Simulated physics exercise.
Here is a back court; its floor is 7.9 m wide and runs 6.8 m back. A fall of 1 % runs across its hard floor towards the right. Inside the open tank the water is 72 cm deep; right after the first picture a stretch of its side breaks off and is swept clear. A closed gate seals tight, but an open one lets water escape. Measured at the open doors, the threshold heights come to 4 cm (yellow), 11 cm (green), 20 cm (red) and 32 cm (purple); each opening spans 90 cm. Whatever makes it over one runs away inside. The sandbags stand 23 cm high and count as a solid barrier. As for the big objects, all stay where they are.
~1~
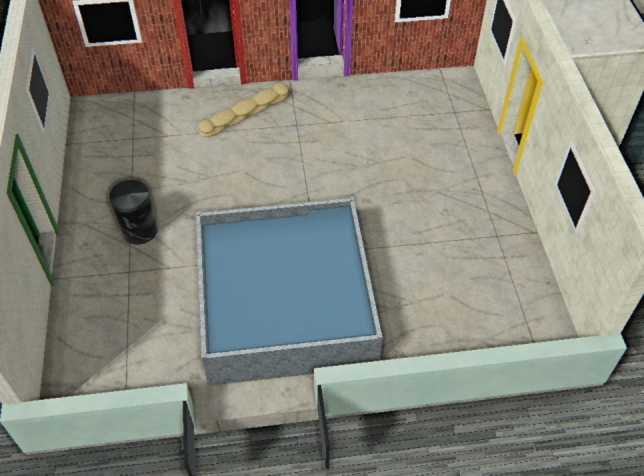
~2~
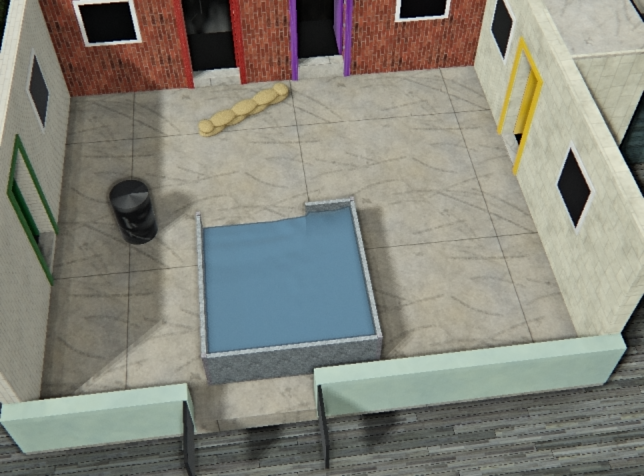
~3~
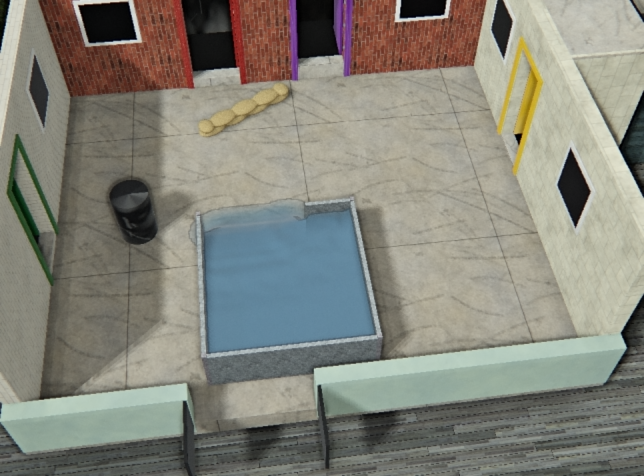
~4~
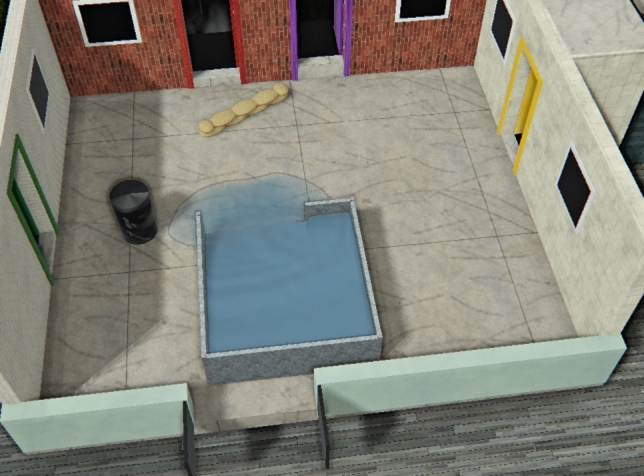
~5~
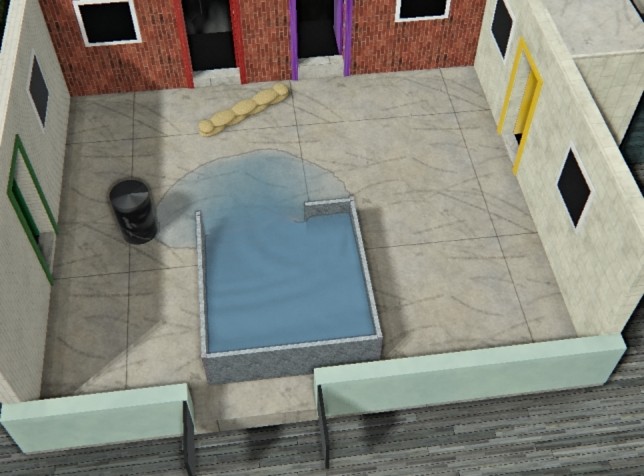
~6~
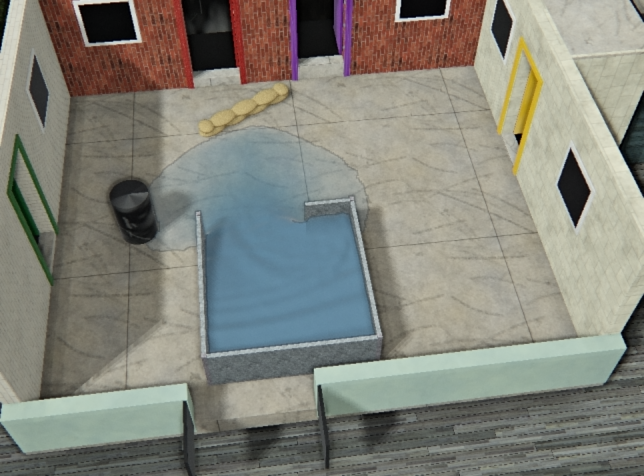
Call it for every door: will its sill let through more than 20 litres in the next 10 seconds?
Yellow door - it will, green door - it will not, red door - it will not, purple door - it will not.
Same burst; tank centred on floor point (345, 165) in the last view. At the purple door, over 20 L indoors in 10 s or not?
So then, purple goes beyond.
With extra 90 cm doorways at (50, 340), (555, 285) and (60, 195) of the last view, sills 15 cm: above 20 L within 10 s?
Per doorway, in order: Insufficient / insufficient / insufficient.
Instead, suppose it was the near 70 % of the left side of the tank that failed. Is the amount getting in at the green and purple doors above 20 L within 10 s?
Against that limit: Green above, purple not over.
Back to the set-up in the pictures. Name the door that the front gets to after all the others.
Answer: The green door.
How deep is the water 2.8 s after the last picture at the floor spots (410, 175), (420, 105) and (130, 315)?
About 0, 7 and 0 cm.
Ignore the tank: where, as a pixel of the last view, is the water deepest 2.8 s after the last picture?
Pixel (470, 75), about.
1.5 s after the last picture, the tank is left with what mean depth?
37 cm.
Then, 0.7 s after the last picture water covers 30 % of the floor and is deepest (38 cm) near (226, 133); yellow door not reached, green door not reached, red door not reached, purple door 10 cm at the sill, 0 L in.
Then, 1.5 s after the last picture water covers 40 % of the floor and is deepest (36 cm) near (217, 141); yellow door not reached, green door not reached, red door 14 cm at the sill, 0 L in, purple door 27 cm at the sill, 0 L in.
Then, 2.8 s after the last picture water covers 45 % of the floor and is deepest (36 cm) near (470, 75); yellow door 5 cm at the sill, 0 L in, green door not reached, red door 12 cm at the sill, 0 L in, purple door 18 cm at the sill, 0 L in.
Then, 5.3 s after the last picture water covers 80 % of the floor and is deepest (23 cm) near (474, 87); yellow door 10 cm at the sill, 34 L in, green door 6 cm at the sill, 0 L in, red door 15 cm at the sill, 0 L in, purple door 14 cm at the sill, 0 L in.
Then, 9.3 s after the last picture water covers 95 % of the floor and is deepest (16 cm) near (574, 352); yellow door 12 cm at the sill, 128 L in, green door 5 cm at the sill, 0 L in, red door 9 cm at the sill, 0 L in, purple door 9 cm at the sill, 0 L in.
